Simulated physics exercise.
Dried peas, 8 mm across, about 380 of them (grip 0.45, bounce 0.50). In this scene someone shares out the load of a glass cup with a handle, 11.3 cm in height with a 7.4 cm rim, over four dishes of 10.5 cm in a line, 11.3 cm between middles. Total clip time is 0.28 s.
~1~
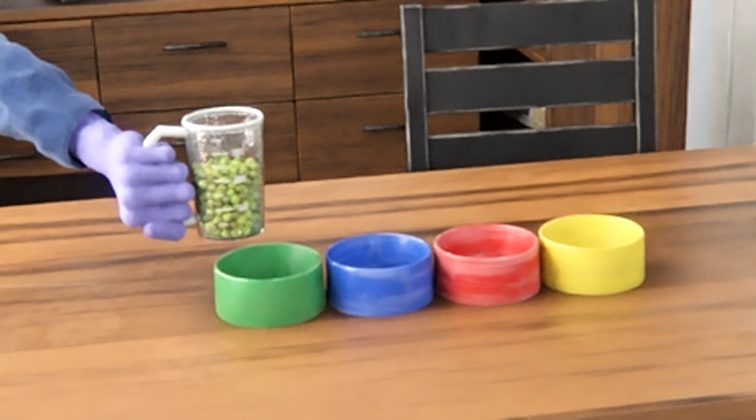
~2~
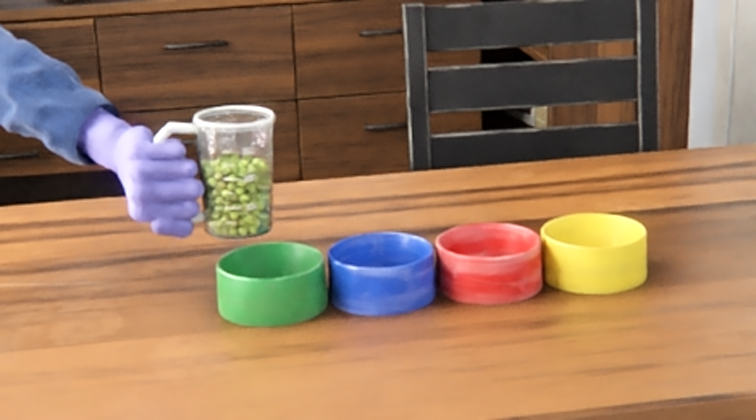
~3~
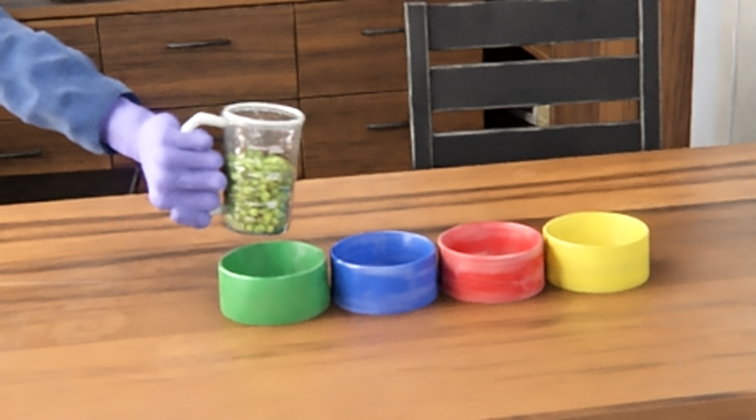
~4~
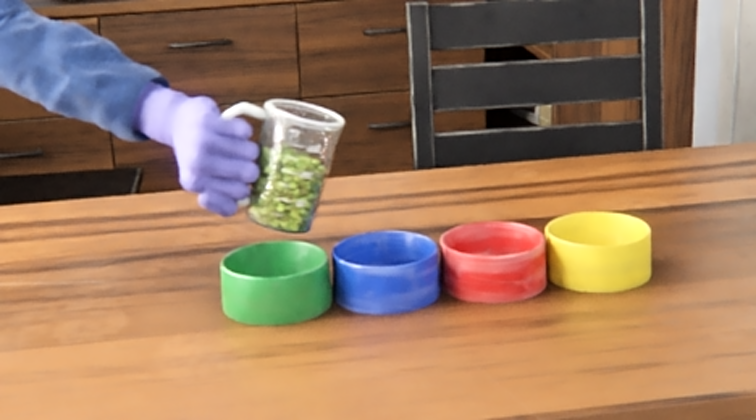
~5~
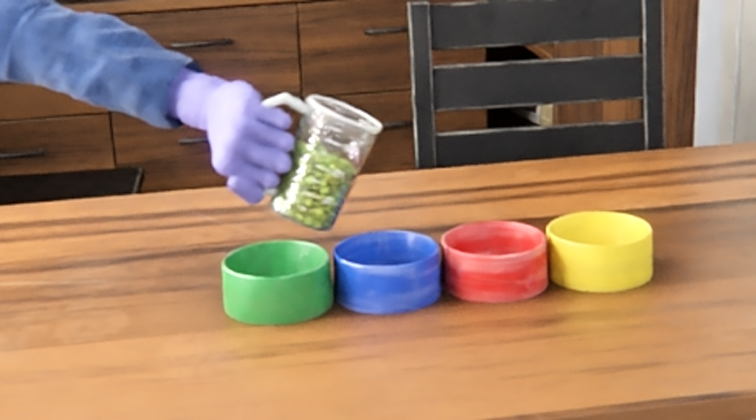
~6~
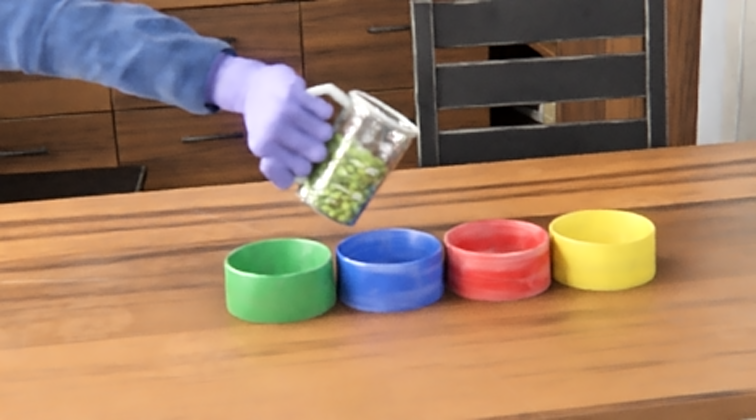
The footage shows a purple-gloved hand holding a clear handled cup of small green pieces above a wooden table, moving it rightward over the green and blue dishes beside red and yellow ones while steadily tilting it to the right.
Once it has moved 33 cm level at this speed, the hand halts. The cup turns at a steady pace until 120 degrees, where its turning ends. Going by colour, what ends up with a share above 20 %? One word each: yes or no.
Red: No; blue: No; green: No; yellow: Yes; counter: Yes.
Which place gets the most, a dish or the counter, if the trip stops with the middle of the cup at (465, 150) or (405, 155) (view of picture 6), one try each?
Try 1 - red; try 2 - red.
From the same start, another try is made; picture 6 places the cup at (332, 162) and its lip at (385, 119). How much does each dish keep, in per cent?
Dish by dish: Red 0 per cent, blue 0 per cent, green 0 per cent, yellow 90 per cent.
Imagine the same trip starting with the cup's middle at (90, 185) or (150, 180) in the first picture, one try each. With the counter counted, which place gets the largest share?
The winner: Red; yellow.
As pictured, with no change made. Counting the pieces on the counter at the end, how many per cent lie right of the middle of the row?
Share: About 100 in a hundred.
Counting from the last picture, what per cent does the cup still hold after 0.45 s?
I'd put it at roughly 95 per cent.
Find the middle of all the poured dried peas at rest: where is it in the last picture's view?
Approximately (624, 260) in the last view.
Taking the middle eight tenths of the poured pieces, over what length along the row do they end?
That stretch measures near 23 centimetres.
Then, 0.27 s after the last picture, tilt 77 degrees; cup holds 100 %.
Then, 0.45 s after the last picture, tilt 105 degrees; cup holds 95 %.
Then, 0.76 s after the last picture, tilt 120 degrees; cup holds 5 %, yellow 60 %.
In the end, red 0 %, blue 0 %, green 0 %, yellow 65 %, counter 35 %.
